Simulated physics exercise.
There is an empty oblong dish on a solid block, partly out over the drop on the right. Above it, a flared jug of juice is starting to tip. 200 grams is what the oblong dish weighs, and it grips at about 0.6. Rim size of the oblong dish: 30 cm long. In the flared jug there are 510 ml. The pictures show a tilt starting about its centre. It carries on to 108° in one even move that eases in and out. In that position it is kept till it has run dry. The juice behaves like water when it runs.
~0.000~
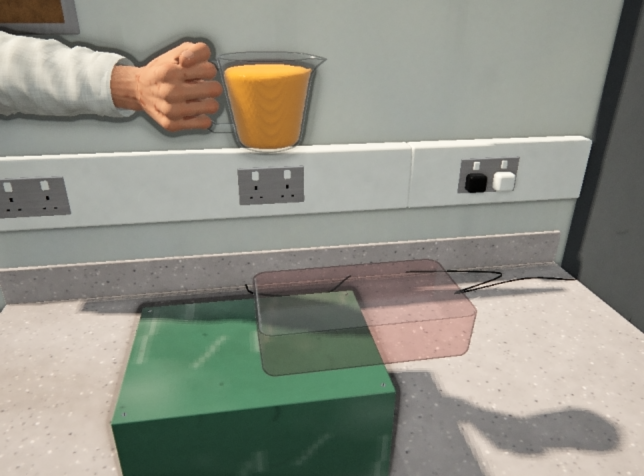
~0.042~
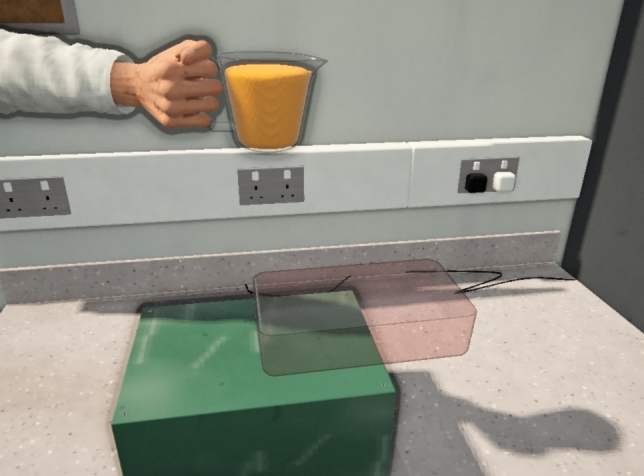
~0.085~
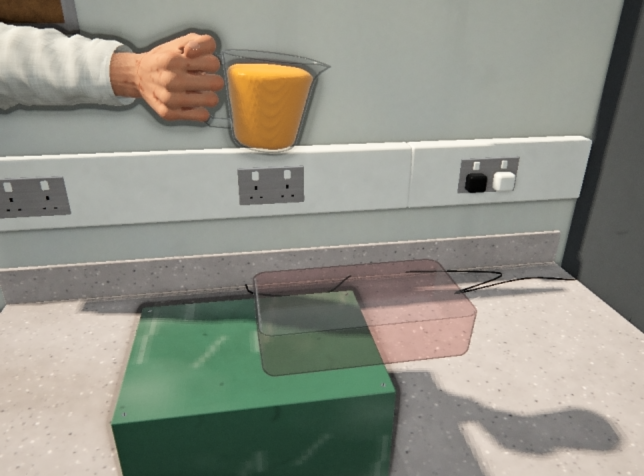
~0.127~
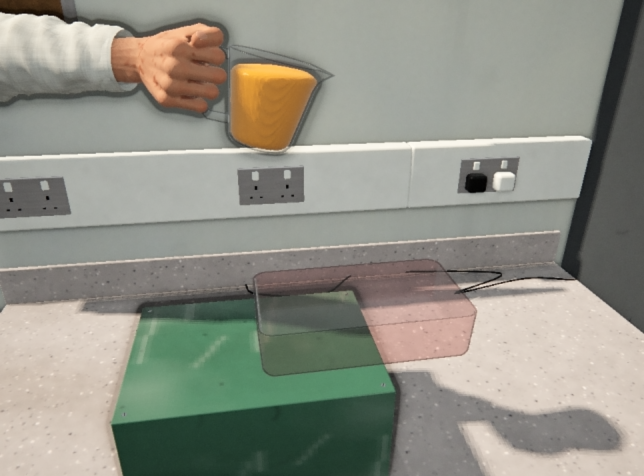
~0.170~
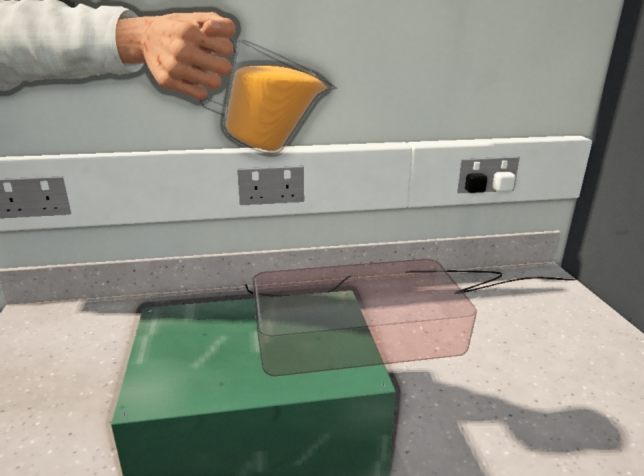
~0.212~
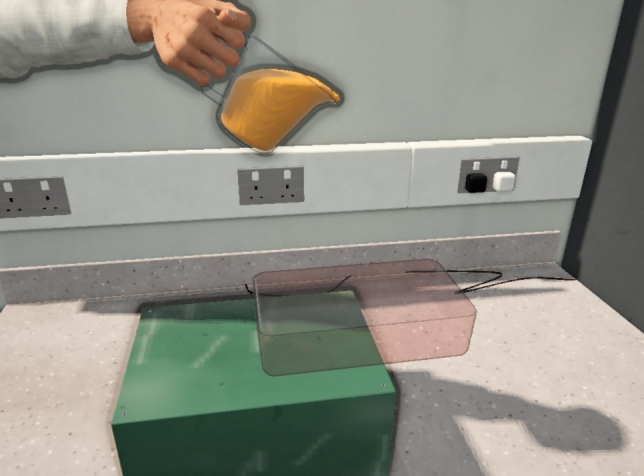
Jug of orange juice tilting to the right in a raised hand, above an empty clear dish on a green block.
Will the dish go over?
Yes, it goes over.
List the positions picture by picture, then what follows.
The first picture shows tilt 0°; pouring edge (327, 58); surface from (224, 71) to (311, 70); the oblong dish's rim runs from (256, 303) to (456, 285); the block's edge is at (392, 391).
The second picture shows tilt 2°; pouring edge (328, 59); surface from (225, 70) to (311, 70).
The third picture shows tilt 6°; pouring edge (331, 65); surface from (227, 68) to (313, 72).
The fourth picture shows tilt 14°; pouring edge (335, 74); surface from (231, 67) to (317, 76).
The fifth picture shows tilt 24°; pouring edge (338, 87); surface from (235, 72) to (322, 80).
The sixth picture shows tilt 36°; pouring edge (339, 102); surface from (233, 85) to (323, 88); 2 per cent is over the edge.
After 0.46 s the tilt is 102° and 36 per cent is still to pour; the oblong dish lies level with 6 per cent in it.
After 0.64 s the tilt is 108° and 3 per cent is still to pour; the oblong dish leans 34° with 64 per cent in it.
After 0.83 s the tilt is 108° and 0 per cent is still to pour; the oblong dish leans 71° with 32 per cent in it.
After 1.04 s the tilt is 108° and 0 per cent is still to pour; the oblong dish leans 91° with 0 per cent in it.
In the end the oblong dish leans 67° with 0 per cent in it.
